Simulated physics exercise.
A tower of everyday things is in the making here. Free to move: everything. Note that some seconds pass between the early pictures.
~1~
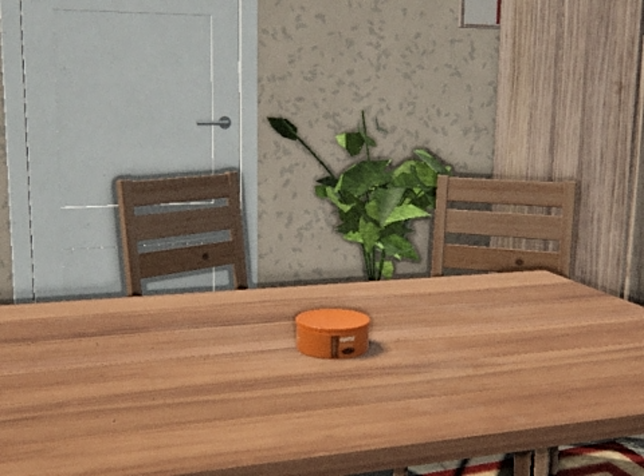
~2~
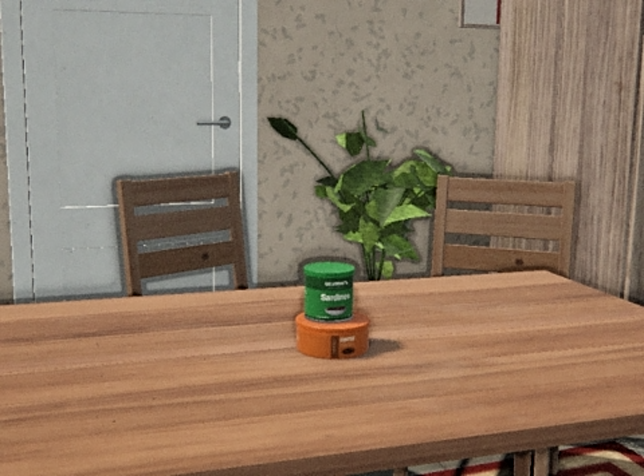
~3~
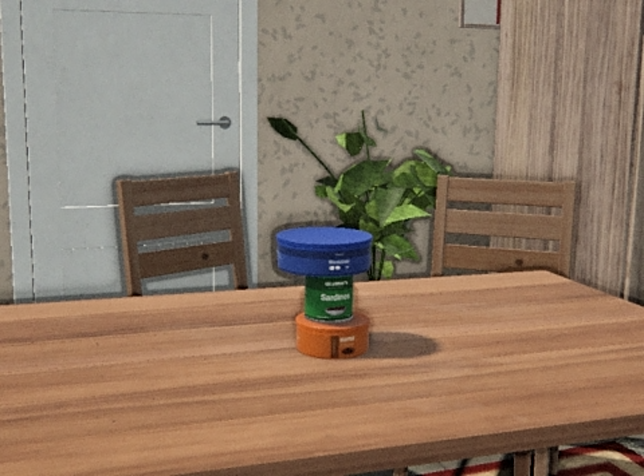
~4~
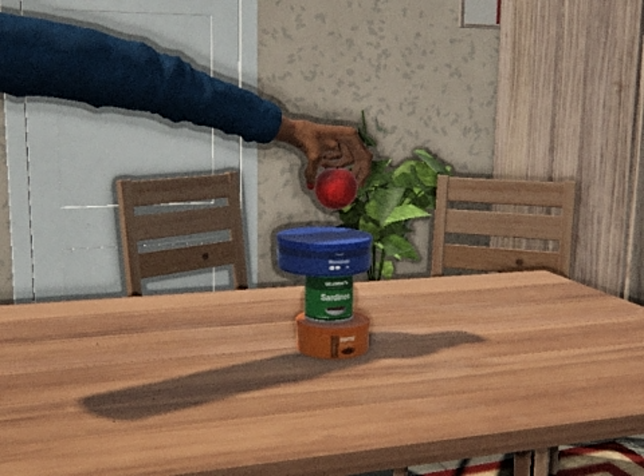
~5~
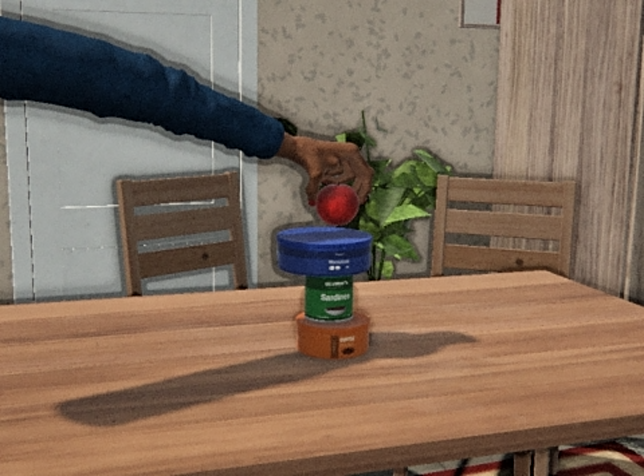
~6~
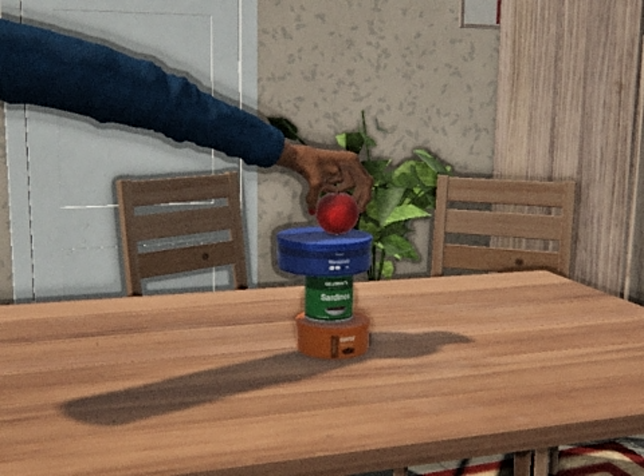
On a wooden table, a green tin appeared on top of an orange tub, then a wider blue tub above it, before a hand reached in from the left and lowered a red apple onto the stack.
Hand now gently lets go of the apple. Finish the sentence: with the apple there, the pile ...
The pile stands firm.
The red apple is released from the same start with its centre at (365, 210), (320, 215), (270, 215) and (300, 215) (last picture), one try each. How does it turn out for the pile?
The pile does not fall on try one, does not fall on try two, goes down on try three and does not fall on try four.
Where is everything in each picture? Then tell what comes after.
The last thing is not in view yet, in the first picture.
The last thing is not in view yet, in the second picture.
The last thing is not in view yet; orange tub (333, 334), in the third picture.
On its way; red apple (336, 188); green tin (329, 292), in the fourth picture.
On its way; red apple (337, 204); blue tub (324, 251), in the fifth picture.
In place under the hand; red apple (337, 213); orange tub (333, 334), in the sixth picture.
Then, 0.20 s after the last picture, nothing has stirred.
Then, 0.60 s after the last picture, red apple resting near (337, 214).
At rest, all 4 in place. Seen from the same camera at the end, red apple near (337, 214). The pile keeps its balance.
